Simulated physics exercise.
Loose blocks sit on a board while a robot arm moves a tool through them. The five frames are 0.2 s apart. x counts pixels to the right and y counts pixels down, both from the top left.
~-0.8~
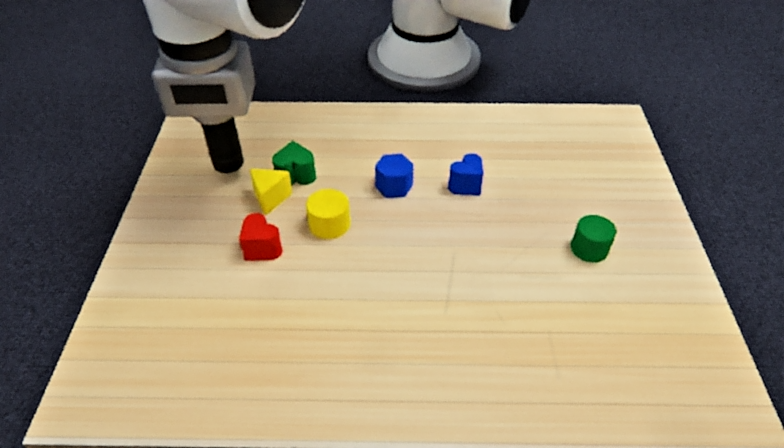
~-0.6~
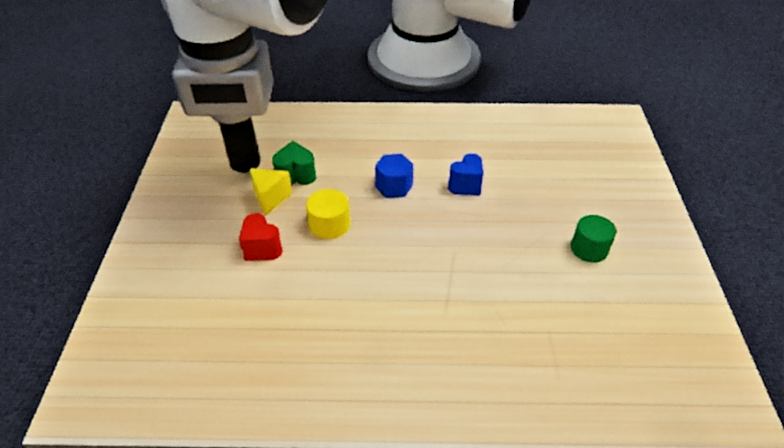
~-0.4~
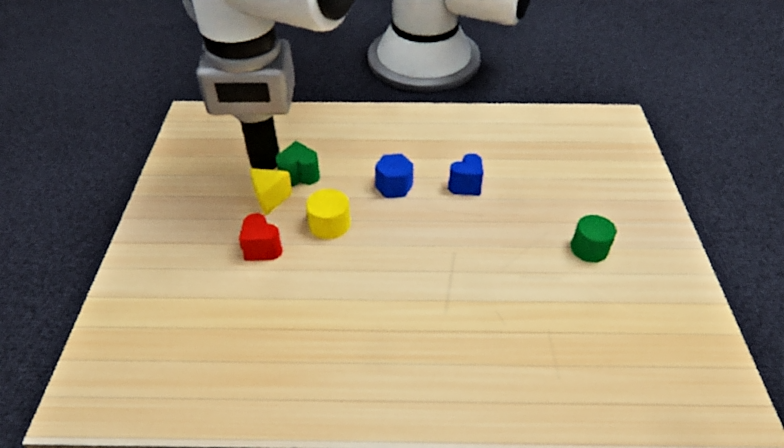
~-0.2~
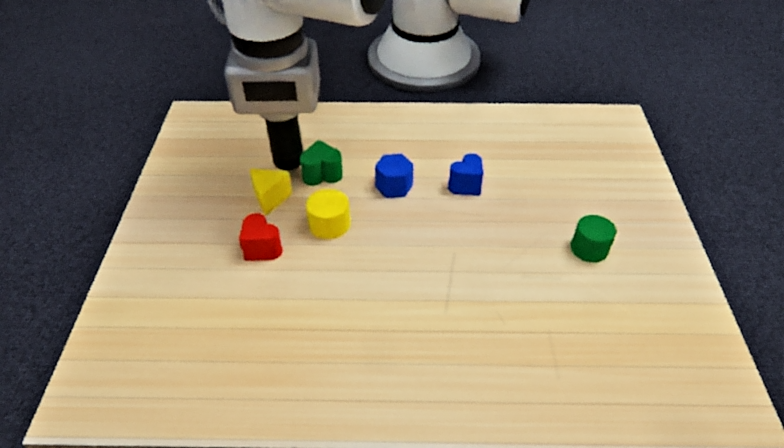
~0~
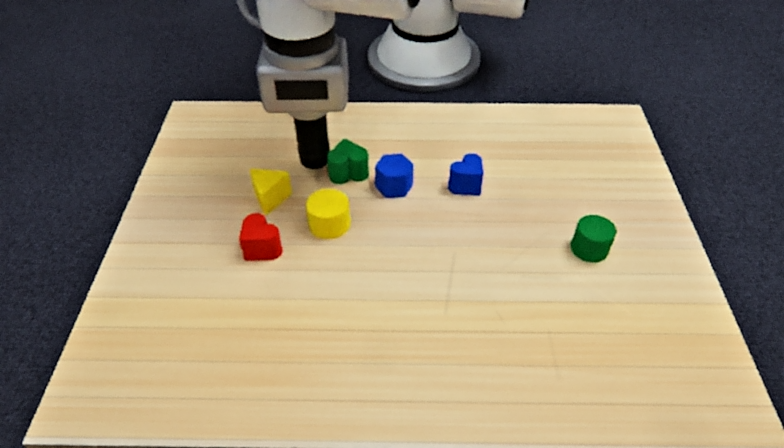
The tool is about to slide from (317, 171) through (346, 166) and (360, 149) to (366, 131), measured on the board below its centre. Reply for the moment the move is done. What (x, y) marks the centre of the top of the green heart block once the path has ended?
It should be at (386, 145) by then.
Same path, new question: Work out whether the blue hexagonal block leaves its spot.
Its place changes.
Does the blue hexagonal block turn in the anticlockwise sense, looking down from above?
It seems not.
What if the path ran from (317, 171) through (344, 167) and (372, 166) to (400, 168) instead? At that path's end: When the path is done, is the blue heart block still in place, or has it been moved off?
At the end of the path, the blue heart block remains in its old spot.
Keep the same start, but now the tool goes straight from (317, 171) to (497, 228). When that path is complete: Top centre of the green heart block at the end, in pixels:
The centre of its top will be at (401, 150).
On the path given first. One third of the way, tool (346, 155); green heart block (378, 148); blue hexagonal block (403, 165), turned 30° clockwise.
Two thirds of the way, tool (360, 139); green heart block (386, 145); blue hexagonal block (404, 166), turned 35° clockwise.
At the end, tool (365, 121); yellow triangular block unmoved; green heart block (386, 145); blue hexagonal block (404, 166), turned 35° clockwise.
